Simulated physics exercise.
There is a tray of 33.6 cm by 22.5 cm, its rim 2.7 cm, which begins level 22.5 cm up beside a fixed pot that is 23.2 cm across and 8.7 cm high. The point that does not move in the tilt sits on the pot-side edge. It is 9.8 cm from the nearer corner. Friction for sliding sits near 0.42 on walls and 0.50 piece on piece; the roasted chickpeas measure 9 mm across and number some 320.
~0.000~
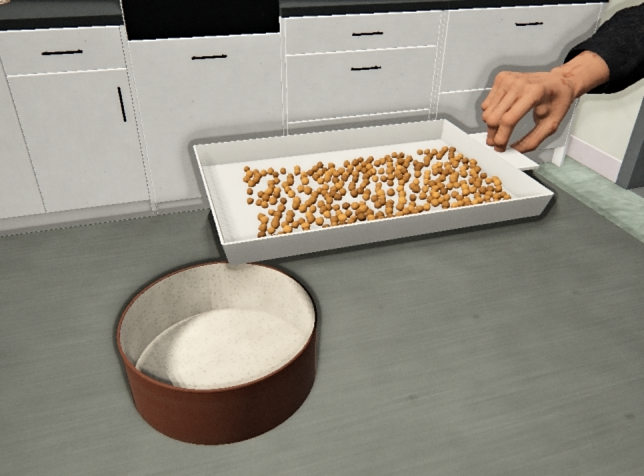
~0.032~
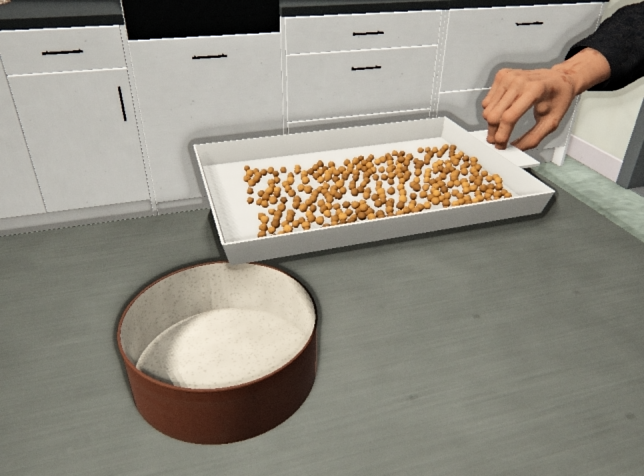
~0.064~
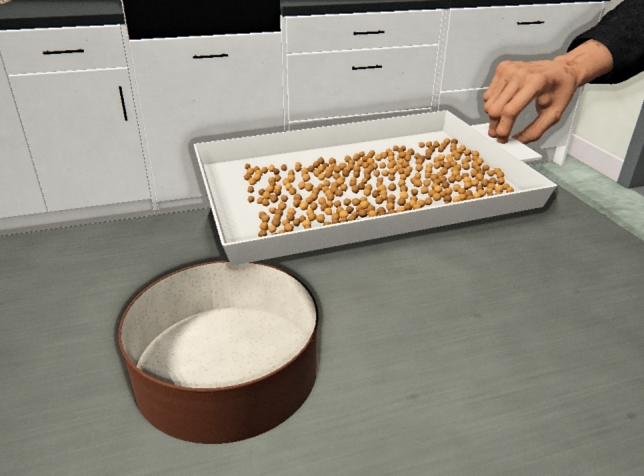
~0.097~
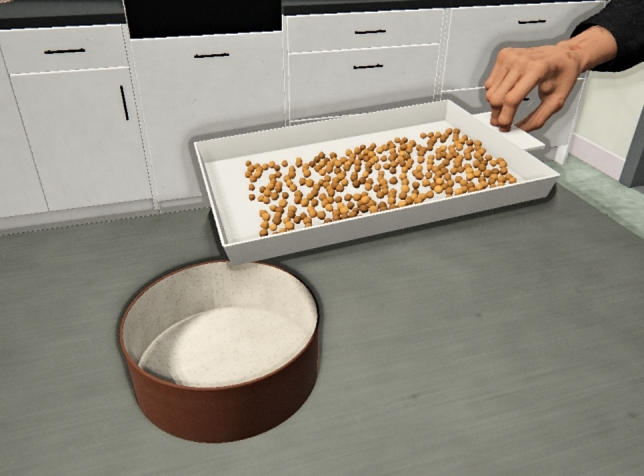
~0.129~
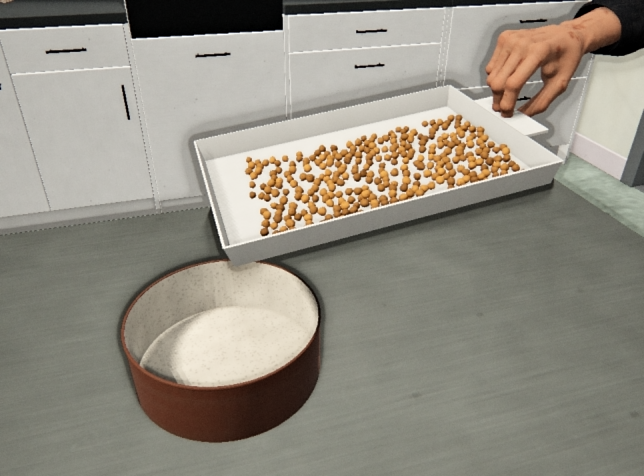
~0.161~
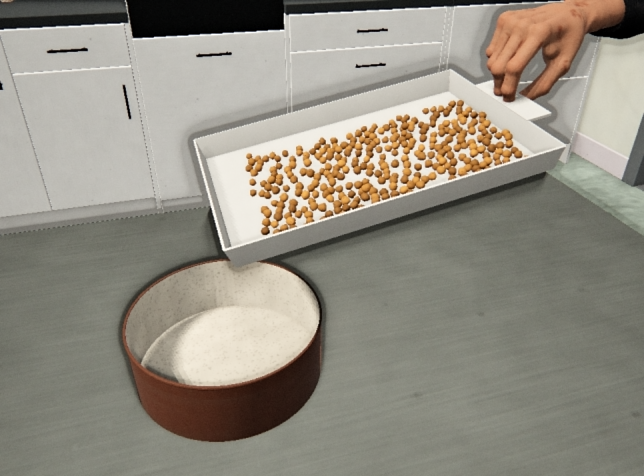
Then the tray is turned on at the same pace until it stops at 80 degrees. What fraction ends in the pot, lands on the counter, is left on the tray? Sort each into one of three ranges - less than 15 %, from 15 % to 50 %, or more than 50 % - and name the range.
Ranges: Pot: From 15 % to 50 %; counter: From 15 % to 50 %; tray: From 15 % to 50 %.
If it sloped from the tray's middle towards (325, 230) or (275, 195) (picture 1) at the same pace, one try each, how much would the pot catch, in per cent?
Roughly 55 per cent on the first try and 30 per cent on the second.
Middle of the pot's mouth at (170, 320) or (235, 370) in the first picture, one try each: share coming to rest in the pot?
Near 45 and 60 percent, one try each.
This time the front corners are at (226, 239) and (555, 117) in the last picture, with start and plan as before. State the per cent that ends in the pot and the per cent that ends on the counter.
Per cent by place - pot 25, counter 45.
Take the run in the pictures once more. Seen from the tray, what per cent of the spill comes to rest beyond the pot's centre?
About 100 %.
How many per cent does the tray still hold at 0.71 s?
About 100% of the load.
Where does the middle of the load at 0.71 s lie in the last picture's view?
Look near (234, 215) in the last picture.
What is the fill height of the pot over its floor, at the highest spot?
Top level: Approx. 2.0 cm.
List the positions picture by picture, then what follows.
In the first picture, tray tilt 0 degrees, front corners at (229, 240) and (545, 192); middle of the pieces at (378, 191); pot at (220, 316).
In the second picture, tray tilt 0 degrees, front corners at (229, 240) and (546, 190); middle of the pieces at (378, 189).
In the third picture, tray tilt 2 degrees, front corners at (229, 240) and (548, 183); middle of the pieces at (379, 186).
In the fourth picture, tray tilt 4 degrees, front corners at (229, 241) and (551, 173), lowest corner left front; middle of the pieces at (380, 180).
In the fifth picture, tray tilt 7 degrees, front corners at (229, 243) and (554, 159), lowest corner left front; middle of the pieces at (381, 172).
In the sixth picture, tray tilt 11 degrees, front corners at (230, 245) and (557, 145), lowest corner left front; middle of the pieces at (382, 163); pot at (225, 313). Its pace works out near 105 degrees a second.
Then, at 0.49 s, tilt 45 degrees; the tray holds 100 %, the pot 0 %.
After 0.71 s, tilt 68 degrees; the tray holds 100 %, the pot 0 %.
Then, at 1.04 s, tilt 80 degrees; the tray holds 40 %, the pot 25 %.
In the end, at 2.1 s, pot 40 %, counter 30 %, tray 30 %.
